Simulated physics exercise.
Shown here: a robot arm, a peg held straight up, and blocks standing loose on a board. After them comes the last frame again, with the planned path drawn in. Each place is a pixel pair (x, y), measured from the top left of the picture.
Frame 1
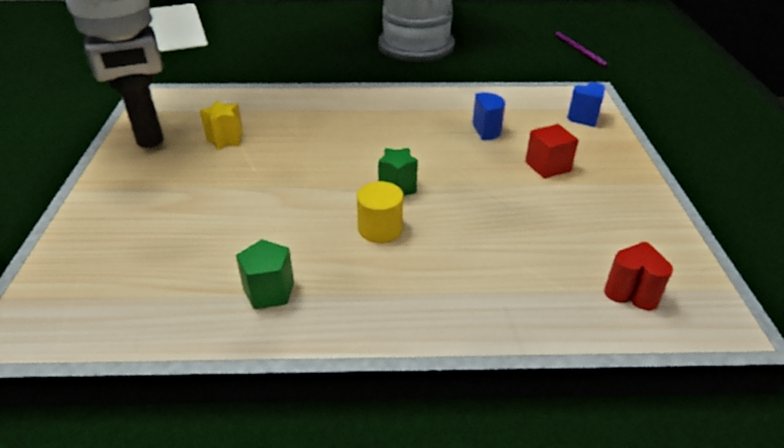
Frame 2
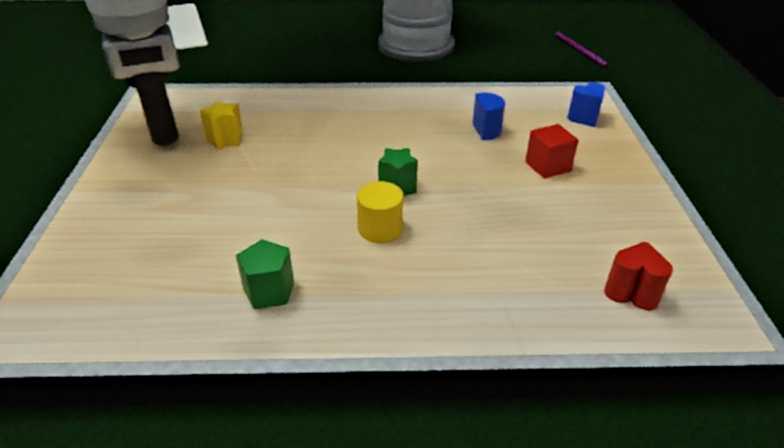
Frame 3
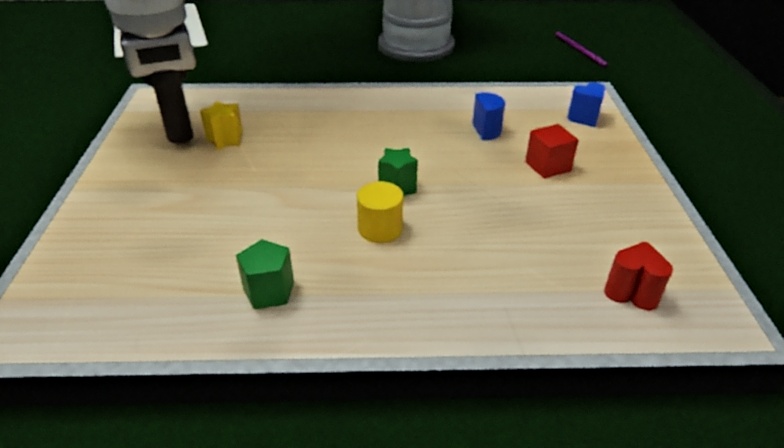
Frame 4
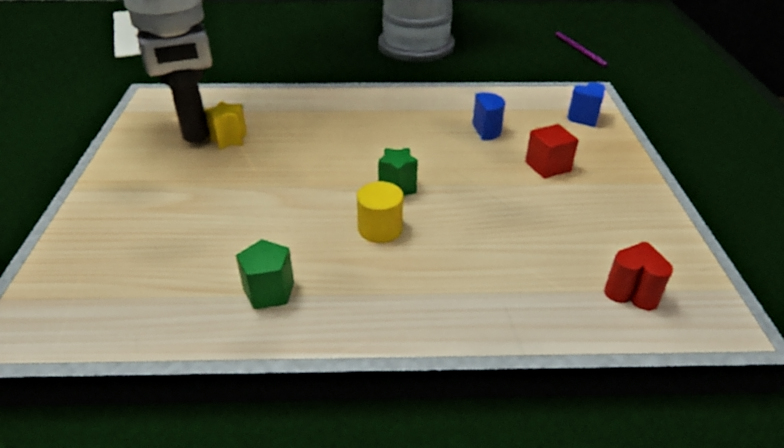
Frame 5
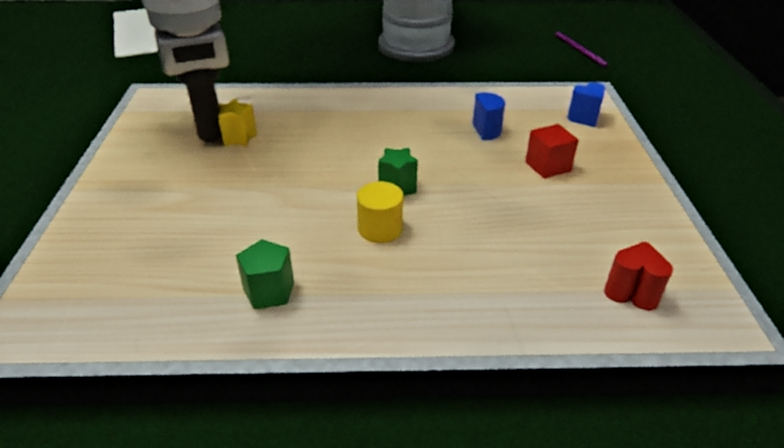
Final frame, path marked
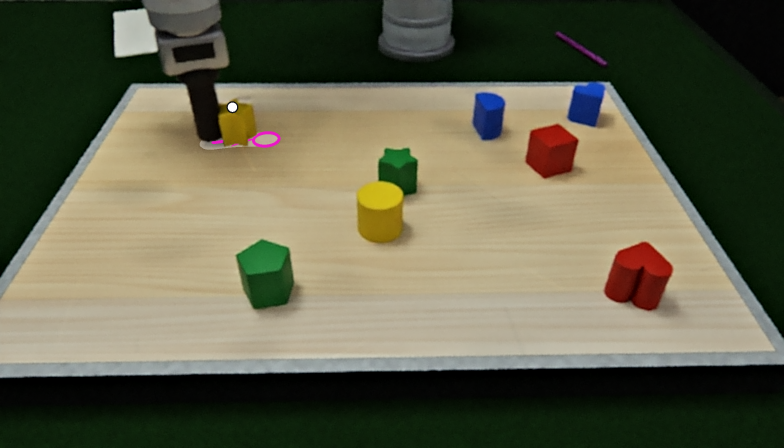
Robot arm moving a dark upright peg rightward across a wooden board, meeting a yellow star-shaped block and nudging it slightly right.
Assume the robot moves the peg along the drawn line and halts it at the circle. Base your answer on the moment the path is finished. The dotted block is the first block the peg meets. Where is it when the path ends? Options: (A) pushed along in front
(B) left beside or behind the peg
(A)
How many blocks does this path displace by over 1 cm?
Total moved: One.
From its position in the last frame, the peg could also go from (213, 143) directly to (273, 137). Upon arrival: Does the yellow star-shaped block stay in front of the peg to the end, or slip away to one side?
My guess is it keeps its place ahead of the peg.
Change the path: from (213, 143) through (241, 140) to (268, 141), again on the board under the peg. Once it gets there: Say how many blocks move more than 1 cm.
I predict one.
The line goes from (213, 143) through (240, 140) to (266, 139); the dot is on the yellow star-shaped block.
On the path given first. Halfway along, peg (239, 133); yellow star-shaped block (260, 104).
At the end, peg (265, 132); yellow star-shaped block (284, 101), turned 15° anticlockwise.
